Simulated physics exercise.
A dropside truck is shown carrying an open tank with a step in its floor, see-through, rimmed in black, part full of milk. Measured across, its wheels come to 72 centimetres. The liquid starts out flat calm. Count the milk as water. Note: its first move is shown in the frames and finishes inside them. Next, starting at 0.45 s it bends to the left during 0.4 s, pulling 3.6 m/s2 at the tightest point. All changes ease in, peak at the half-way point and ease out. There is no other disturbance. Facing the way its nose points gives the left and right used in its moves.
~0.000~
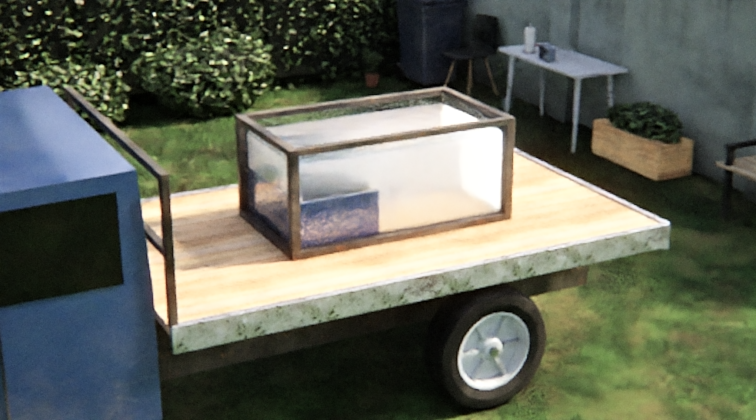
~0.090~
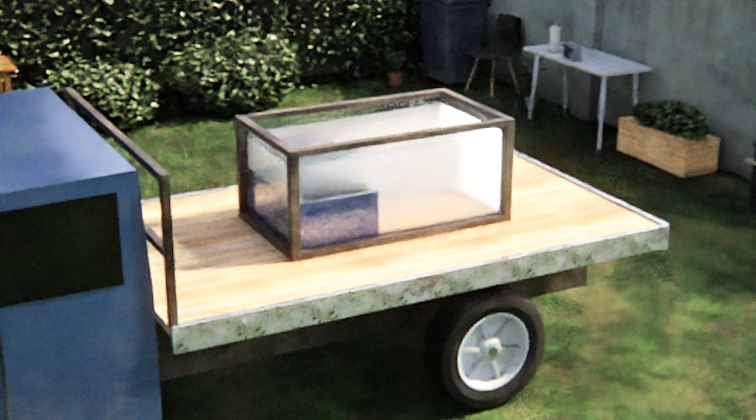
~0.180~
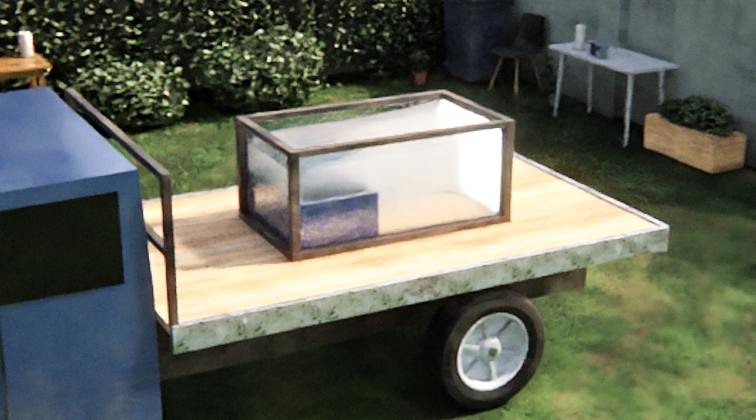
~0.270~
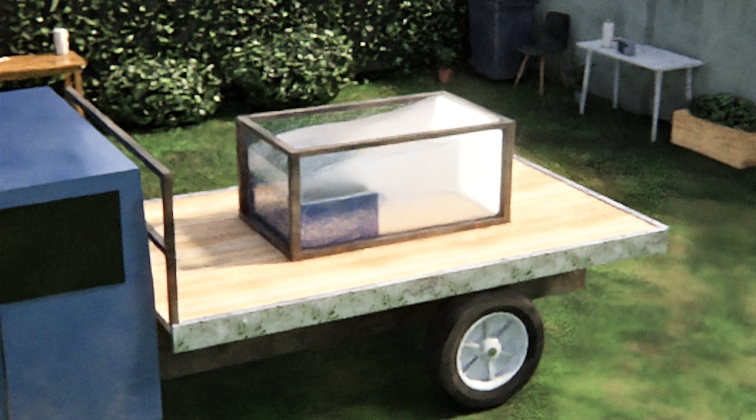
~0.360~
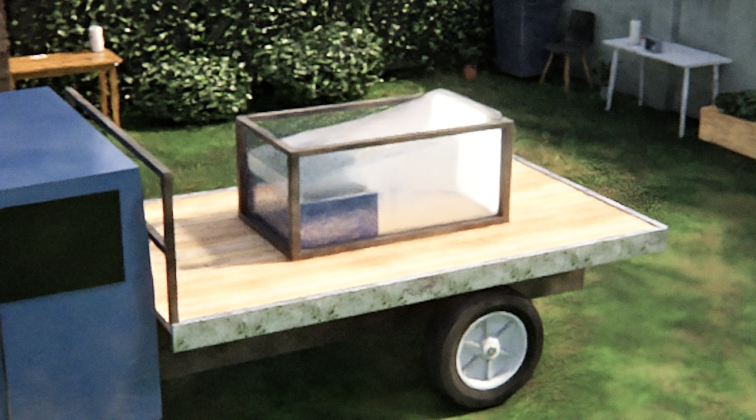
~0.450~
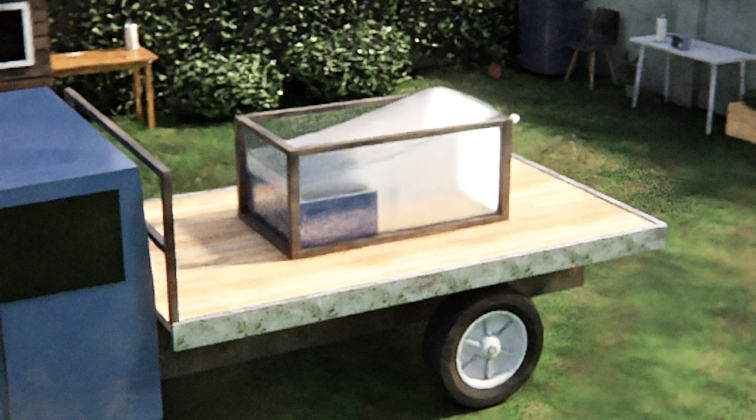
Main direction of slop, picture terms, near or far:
Far.
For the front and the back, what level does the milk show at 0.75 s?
About 42 cm at the front, 56 cm at the back.
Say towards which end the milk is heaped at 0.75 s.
At the aft end.
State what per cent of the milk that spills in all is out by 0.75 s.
Close to 10 in a hundred.
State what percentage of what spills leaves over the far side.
Fraction of spill: Roughly 50%.
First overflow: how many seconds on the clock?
About 0.6 seconds.
After 0.75 s it stands 55 cm high behind and 42 cm in front; 1 per cent has gone over the right end.
After 1.25 s it stands 43 cm high behind and 62 cm in front; 6 per cent has gone mostly over the far side, some over the right end.
After 1.75 s it stands 47 cm high behind and 45 cm in front; 9 per cent has gone over the far side and the near side, a little elsewhere.
After 3.84 s 10 per cent has gone over the far side and the near side, a little elsewhere; the near side has passed 3 per cent and the far side 5.
